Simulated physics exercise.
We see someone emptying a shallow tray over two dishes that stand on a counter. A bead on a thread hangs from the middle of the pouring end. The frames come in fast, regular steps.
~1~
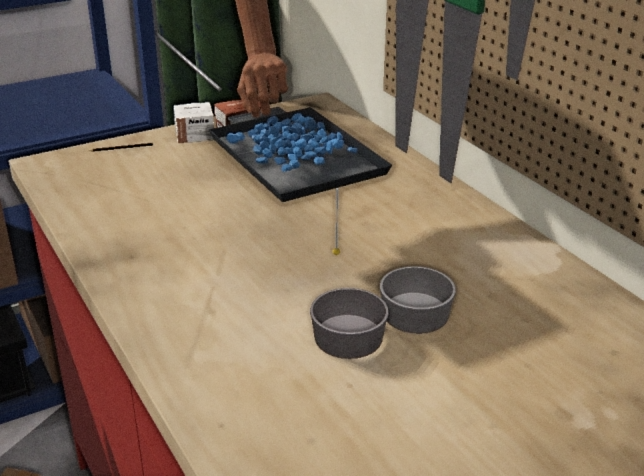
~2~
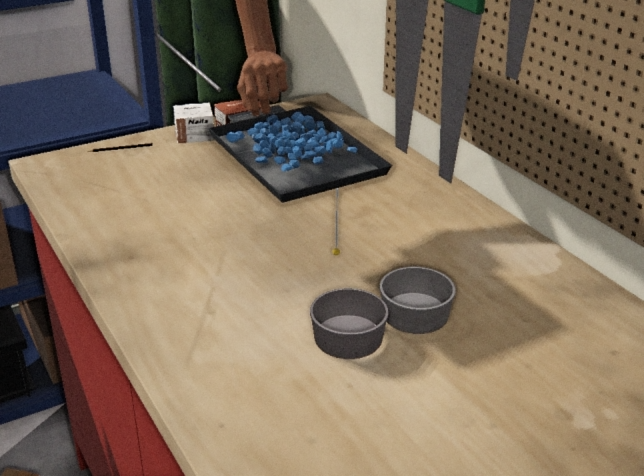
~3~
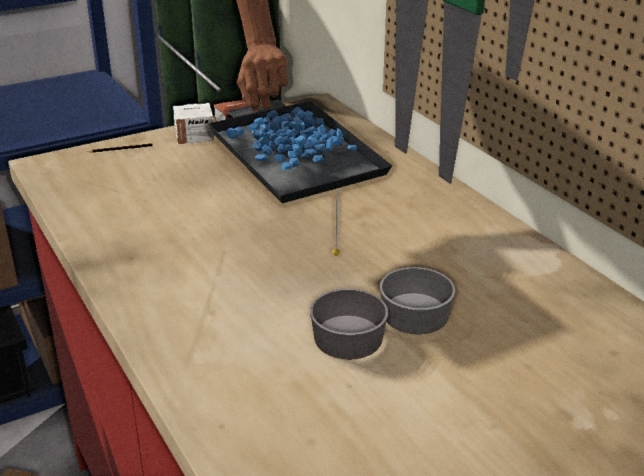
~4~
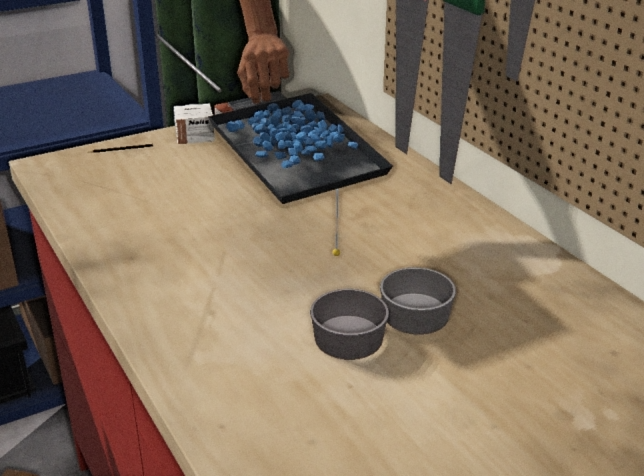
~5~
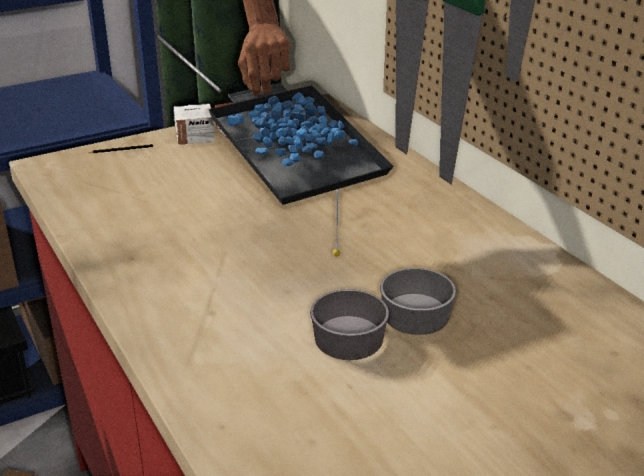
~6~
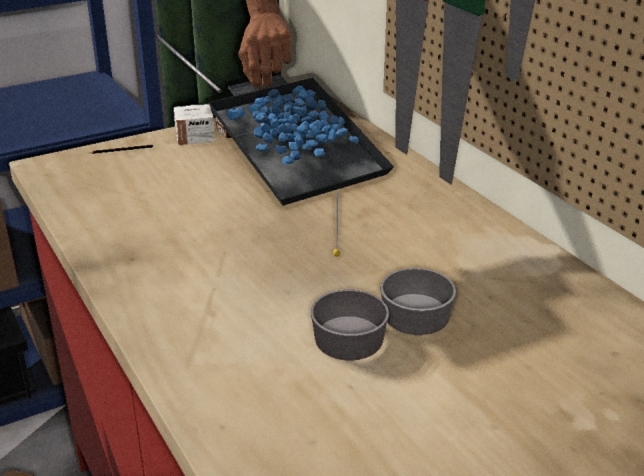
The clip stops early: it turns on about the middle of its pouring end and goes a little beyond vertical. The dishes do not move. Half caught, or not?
Together they catch only the smaller part.
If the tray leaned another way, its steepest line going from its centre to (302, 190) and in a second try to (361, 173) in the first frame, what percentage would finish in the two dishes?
The first gives 0 %, the second 0 %.
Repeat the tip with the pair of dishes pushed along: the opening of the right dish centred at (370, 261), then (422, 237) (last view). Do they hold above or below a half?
At the first place more than half, at the second the smaller part.
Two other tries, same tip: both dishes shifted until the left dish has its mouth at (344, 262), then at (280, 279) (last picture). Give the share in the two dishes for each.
About 10 and 30 per cent.
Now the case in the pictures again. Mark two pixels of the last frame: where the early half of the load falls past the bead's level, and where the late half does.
Around (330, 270) and then (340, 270).
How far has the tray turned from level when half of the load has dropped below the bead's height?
At about 100°.
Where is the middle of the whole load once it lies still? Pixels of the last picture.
Close to (336, 308).
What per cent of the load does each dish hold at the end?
About: Left dish 0, right dish 10 per cent.
Just after the last frame, tray tipped steeply; the larger part on the tray; just a few in the left dish; just a few in the right dish; about a tenth outside both; about a tenth in the air.
A moment on, tray tipped right over; roughly a quarter on the tray; just a few in the left dish; just a few in the right dish; roughly half outside both; roughly a quarter in the air.
Further on, tray tipped past a quarter turn; about a tenth in the left dish; about a tenth in the right dish; almost all outside both.
When it is over, tray tipped past a quarter turn; about a tenth in the left dish; about a tenth in the right dish; almost all outside both.
